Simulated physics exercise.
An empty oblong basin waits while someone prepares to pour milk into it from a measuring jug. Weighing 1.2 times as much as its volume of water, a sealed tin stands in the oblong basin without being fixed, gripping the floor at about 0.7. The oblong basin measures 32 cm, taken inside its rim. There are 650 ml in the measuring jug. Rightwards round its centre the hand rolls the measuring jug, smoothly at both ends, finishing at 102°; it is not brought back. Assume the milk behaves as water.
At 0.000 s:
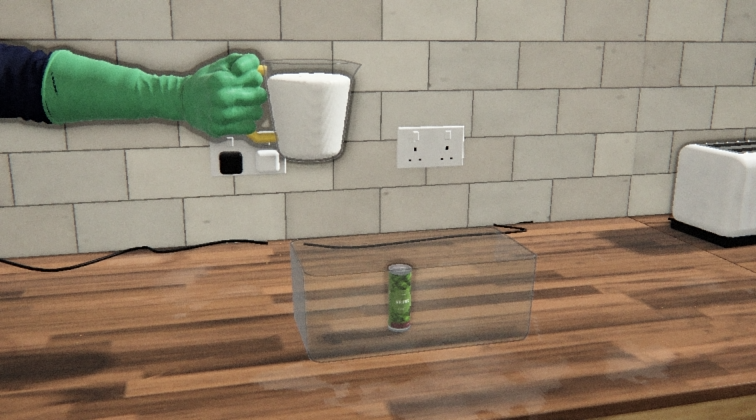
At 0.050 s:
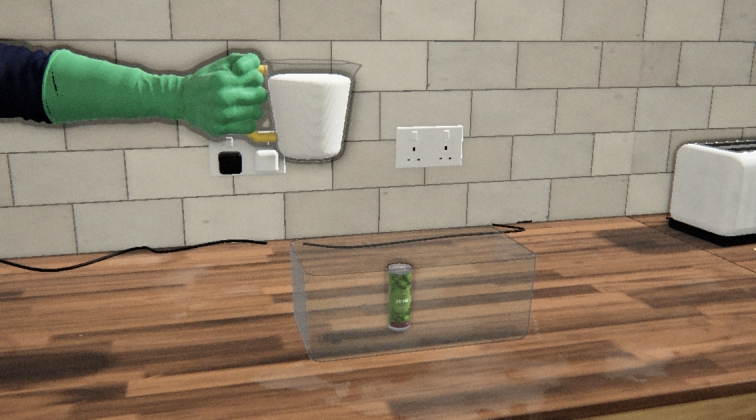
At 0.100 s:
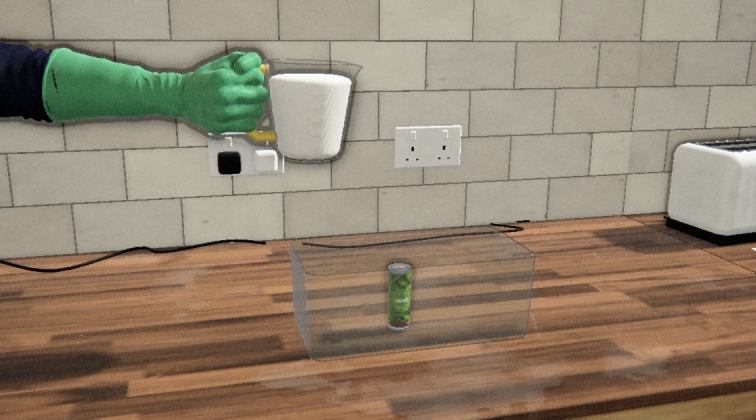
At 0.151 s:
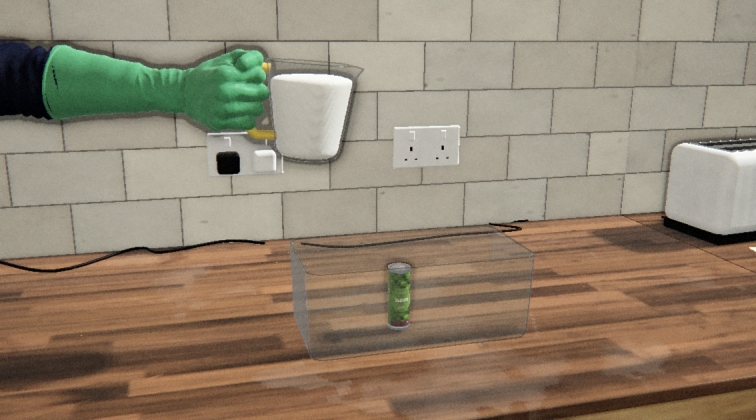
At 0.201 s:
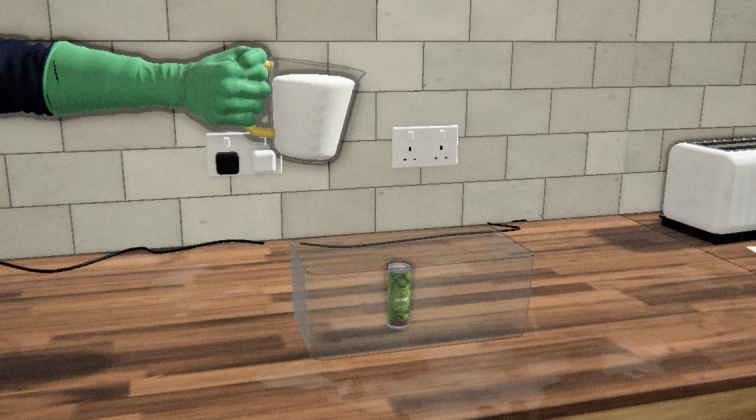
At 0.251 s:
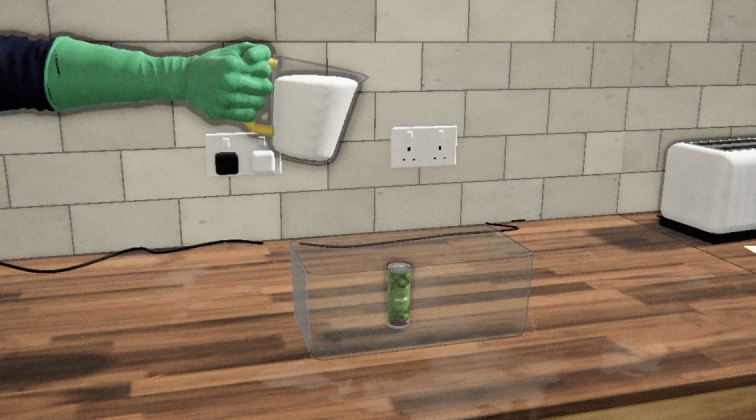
A green-gloved hand slowly tilting a measuring jug of white liquid rightwards above a clear basin holding a green tin.
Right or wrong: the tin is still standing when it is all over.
Right, it is still standing.
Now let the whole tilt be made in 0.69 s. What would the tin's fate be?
In that case the tin does not tip.
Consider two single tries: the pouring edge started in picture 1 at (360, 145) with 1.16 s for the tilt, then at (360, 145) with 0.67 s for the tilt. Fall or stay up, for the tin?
First it tips over; then it tips over.
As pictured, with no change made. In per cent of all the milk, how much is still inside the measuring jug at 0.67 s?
Roughly 78 per cent.
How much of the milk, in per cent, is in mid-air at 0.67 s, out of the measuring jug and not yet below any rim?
Estimate: Some 20 % of the total.
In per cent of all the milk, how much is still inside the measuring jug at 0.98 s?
I'd estimate some 24 per cent.
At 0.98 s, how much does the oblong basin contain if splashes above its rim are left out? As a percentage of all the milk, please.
Around 50 in a hundred.
After 0.67 s the tilt is 64° and 78 per cent is still to pour; the tin stands where it began.
After 0.98 s the tilt is 96° and 24 per cent is still to pour; the tin stands where it began.
After 1.31 s the tilt is 102° and 1 per cent is still to pour; the tin stands where it began.
After 1.66 s the tilt is 102° and 0 per cent is still to pour; the tin stands where it began.
In the end the tin stands where it began.
